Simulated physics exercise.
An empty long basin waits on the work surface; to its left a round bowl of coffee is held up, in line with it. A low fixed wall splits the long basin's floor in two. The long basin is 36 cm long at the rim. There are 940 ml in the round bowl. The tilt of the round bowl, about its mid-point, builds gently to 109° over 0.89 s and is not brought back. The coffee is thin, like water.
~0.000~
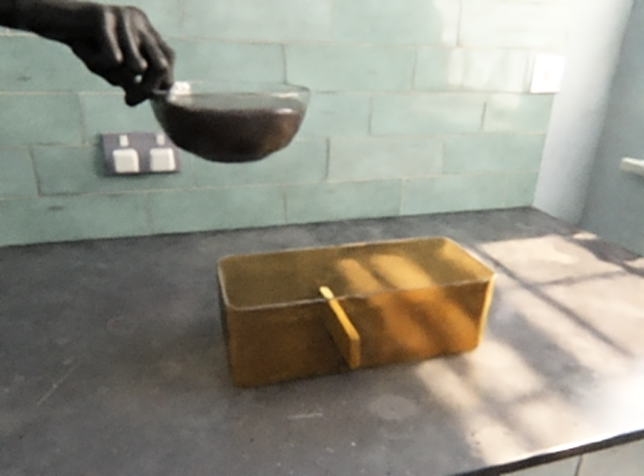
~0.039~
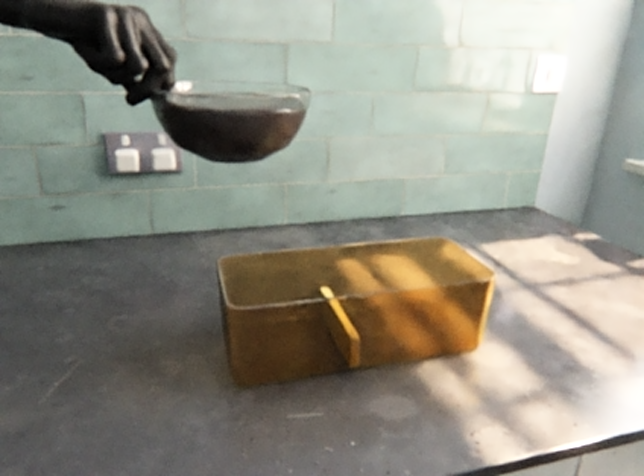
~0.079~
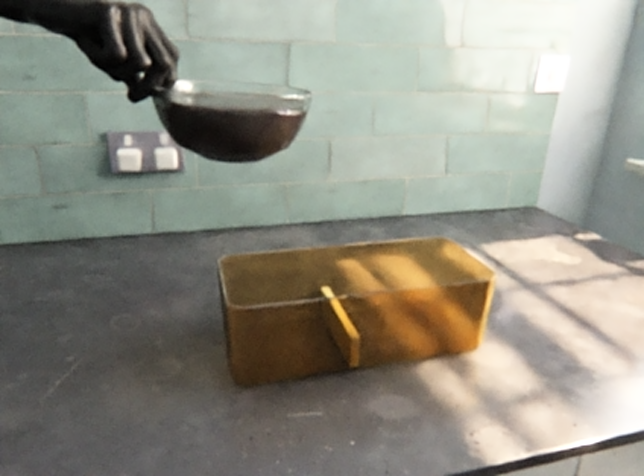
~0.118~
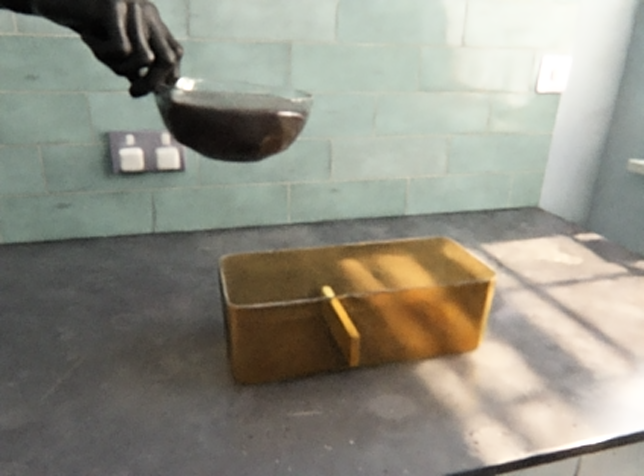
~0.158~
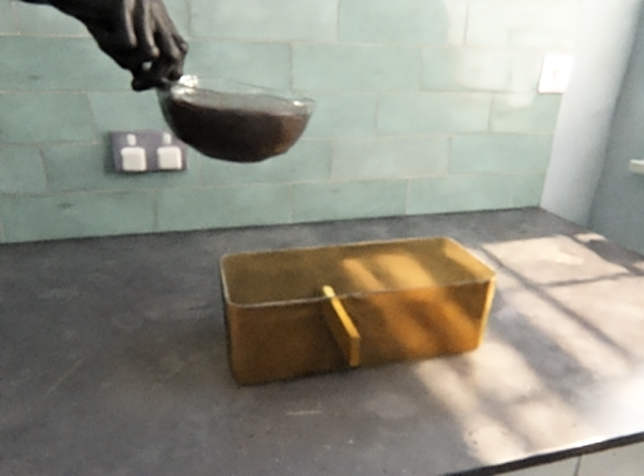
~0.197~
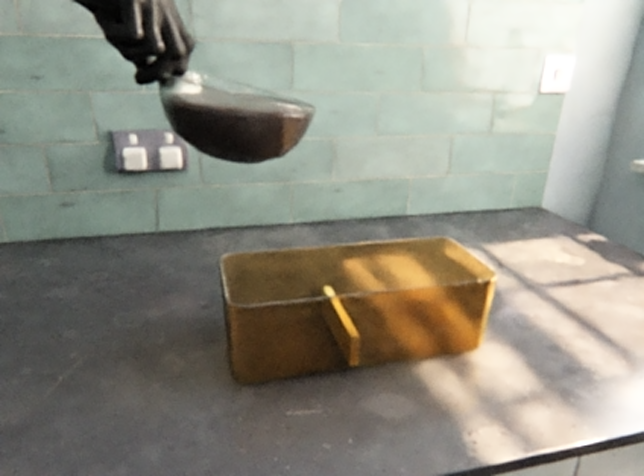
A dark hand at the upper left grips the rim of a clear round bowl of dark coffee above a grey worktop, seen from slightly above against pale green tiles. Below and to the right sits an empty, amber long basin, with a double socket on the wall behind and sunlight streaking the surface. The hand gradually tilts the bowl rightward, while the basin stays still.
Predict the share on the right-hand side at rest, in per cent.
The far part has some 65 per cent.
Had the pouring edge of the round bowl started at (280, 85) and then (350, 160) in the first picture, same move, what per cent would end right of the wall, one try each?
First 45, then 80 per cent.
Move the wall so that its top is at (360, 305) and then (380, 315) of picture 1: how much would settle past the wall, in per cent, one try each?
First 40, then 20 per cent.
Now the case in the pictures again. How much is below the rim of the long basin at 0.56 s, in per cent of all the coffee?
About 14 per cent.
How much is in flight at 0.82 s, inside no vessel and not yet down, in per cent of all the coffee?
Near 8 in a hundred.
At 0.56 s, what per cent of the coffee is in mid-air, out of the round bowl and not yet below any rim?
Some 56 per cent.
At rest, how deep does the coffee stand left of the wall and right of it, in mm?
Left about 14 mm, right about 22 mm.
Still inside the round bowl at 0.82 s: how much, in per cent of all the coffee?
About 0 per cent.
After 0.56 s the tilt is 75° and 32 per cent is still to pour, 1 is left of the wall and 12 right of it.
After 0.82 s the tilt is 107° and 0 per cent is still to pour, 26 is left of the wall and 65 right of it.
After 1.09 s the tilt is 109° and 0 per cent is still to pour, 32 is left of the wall and 65 right of it.
After 1.39 s the tilt is 109° and 0 per cent is still to pour, 32 is left of the wall and 65 right of it.
In the end 32 per cent lies left of the wall, 65 right of it and 2 outside.
